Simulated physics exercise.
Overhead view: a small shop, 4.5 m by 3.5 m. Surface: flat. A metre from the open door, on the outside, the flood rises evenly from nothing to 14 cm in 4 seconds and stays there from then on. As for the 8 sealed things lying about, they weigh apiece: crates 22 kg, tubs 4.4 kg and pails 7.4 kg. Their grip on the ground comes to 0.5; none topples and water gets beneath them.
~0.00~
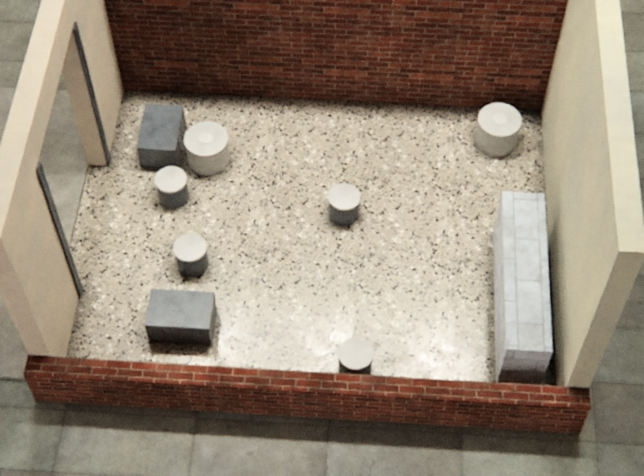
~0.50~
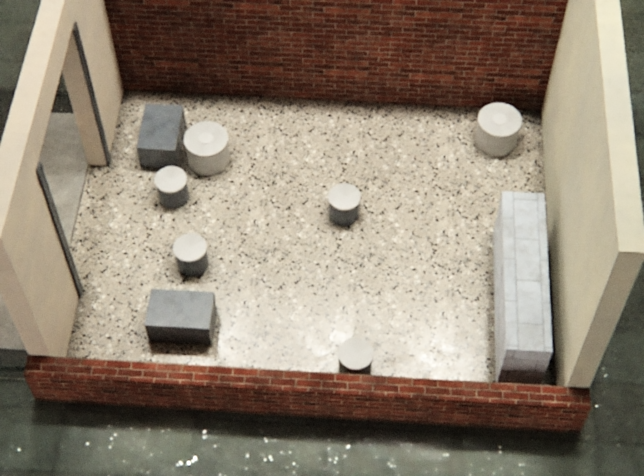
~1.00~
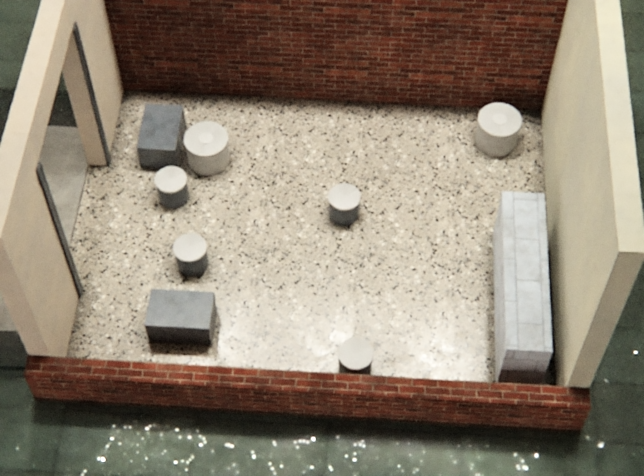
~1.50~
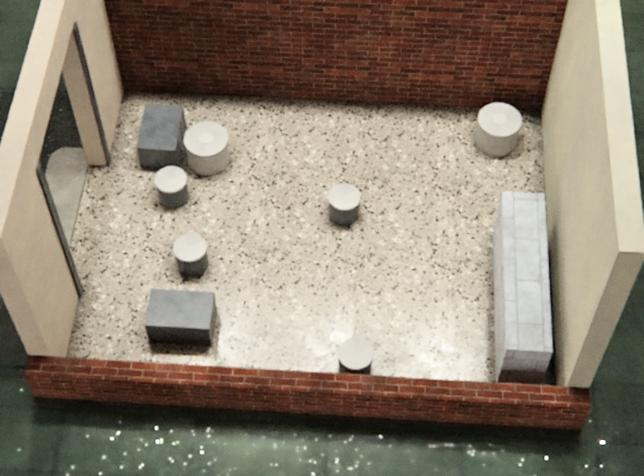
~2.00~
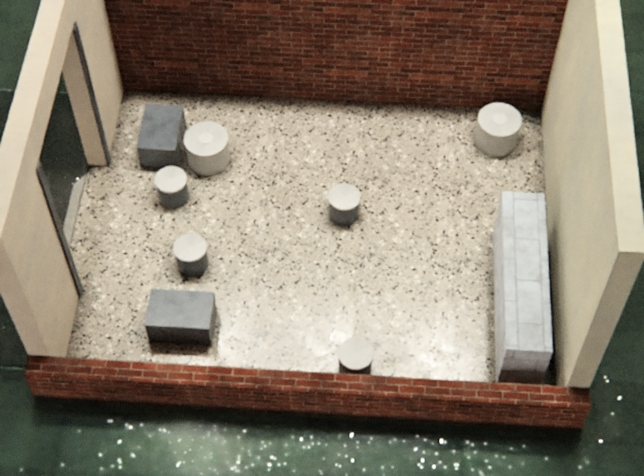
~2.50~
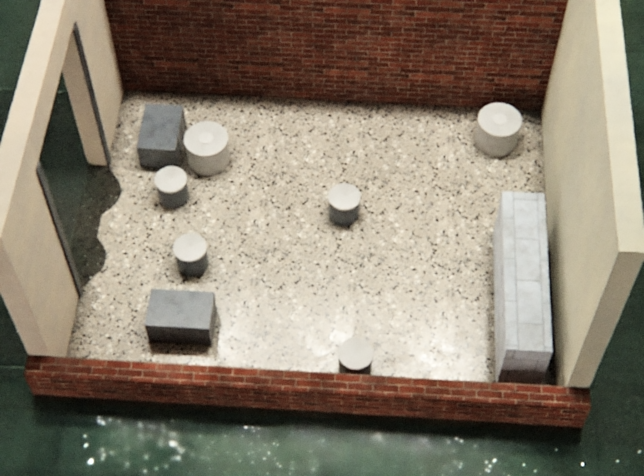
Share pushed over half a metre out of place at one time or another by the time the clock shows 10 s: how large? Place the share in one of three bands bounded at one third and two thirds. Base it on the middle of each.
It goes in the band one third to two thirds.
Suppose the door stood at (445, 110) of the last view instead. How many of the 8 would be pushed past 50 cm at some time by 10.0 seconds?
Count: 2.
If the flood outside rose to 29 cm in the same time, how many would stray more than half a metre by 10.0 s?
With that change, 7 of them.
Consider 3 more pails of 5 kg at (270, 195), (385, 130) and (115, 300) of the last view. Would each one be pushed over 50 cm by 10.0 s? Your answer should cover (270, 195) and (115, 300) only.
So the first ends up within that distance while the second ends up within that distance.
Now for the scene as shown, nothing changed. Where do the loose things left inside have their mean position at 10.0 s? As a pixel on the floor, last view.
Centred roughly on (291, 220).
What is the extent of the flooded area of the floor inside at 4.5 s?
Somewhere about 3.0 m2, give or take.
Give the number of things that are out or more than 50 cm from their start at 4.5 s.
Answer: 0.
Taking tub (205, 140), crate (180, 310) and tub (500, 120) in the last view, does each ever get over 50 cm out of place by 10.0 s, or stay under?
Taking them in turn, the first is beyond the limit, the second within the limit and the third within the limit.
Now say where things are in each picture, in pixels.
In the first frame, a crate at (180, 309), on the bottom; a tub at (500, 119) rests on the ground; 0.0 m2 under water; 0 of 8 have shifted.
In the second frame, a crate at (180, 309) rests on the ground; a tub at (500, 119), on the bottom; 0.0 m2 under water; 0 of 8 have shifted.
In the third frame, a crate at (180, 309), on the bottom; a tub at (500, 119) rests on the ground; 0.0 m2 under water; 0 of 8 have shifted.
In the fourth frame, a crate at (180, 309), on the bottom; a tub at (500, 119) rests on the ground; 0.0 m2 under water; 0 of 8 have shifted.
In the fifth frame, a crate at (180, 309), on the bottom; a tub at (500, 119) rests on the ground; 0.0 m2 under water; 0 of 8 have shifted.
In the sixth frame, a crate at (180, 309), on the bottom; a tub at (500, 119), on the bottom; 0.1 m2 under water; 0 of 8 have shifted.
After 3.5 s 0 of 8 are over 50 cm from their spots; 0 afloat.
After 4.5 s 0 of 8 are over 50 cm from their spots; 0 afloat.
After 7.0 s 3 of 8 are over 50 cm from their spots; 0 afloat.
After 10.0 s 3 of 8 are over 50 cm from their spots, and 3 have been at some point; 2 afloat.
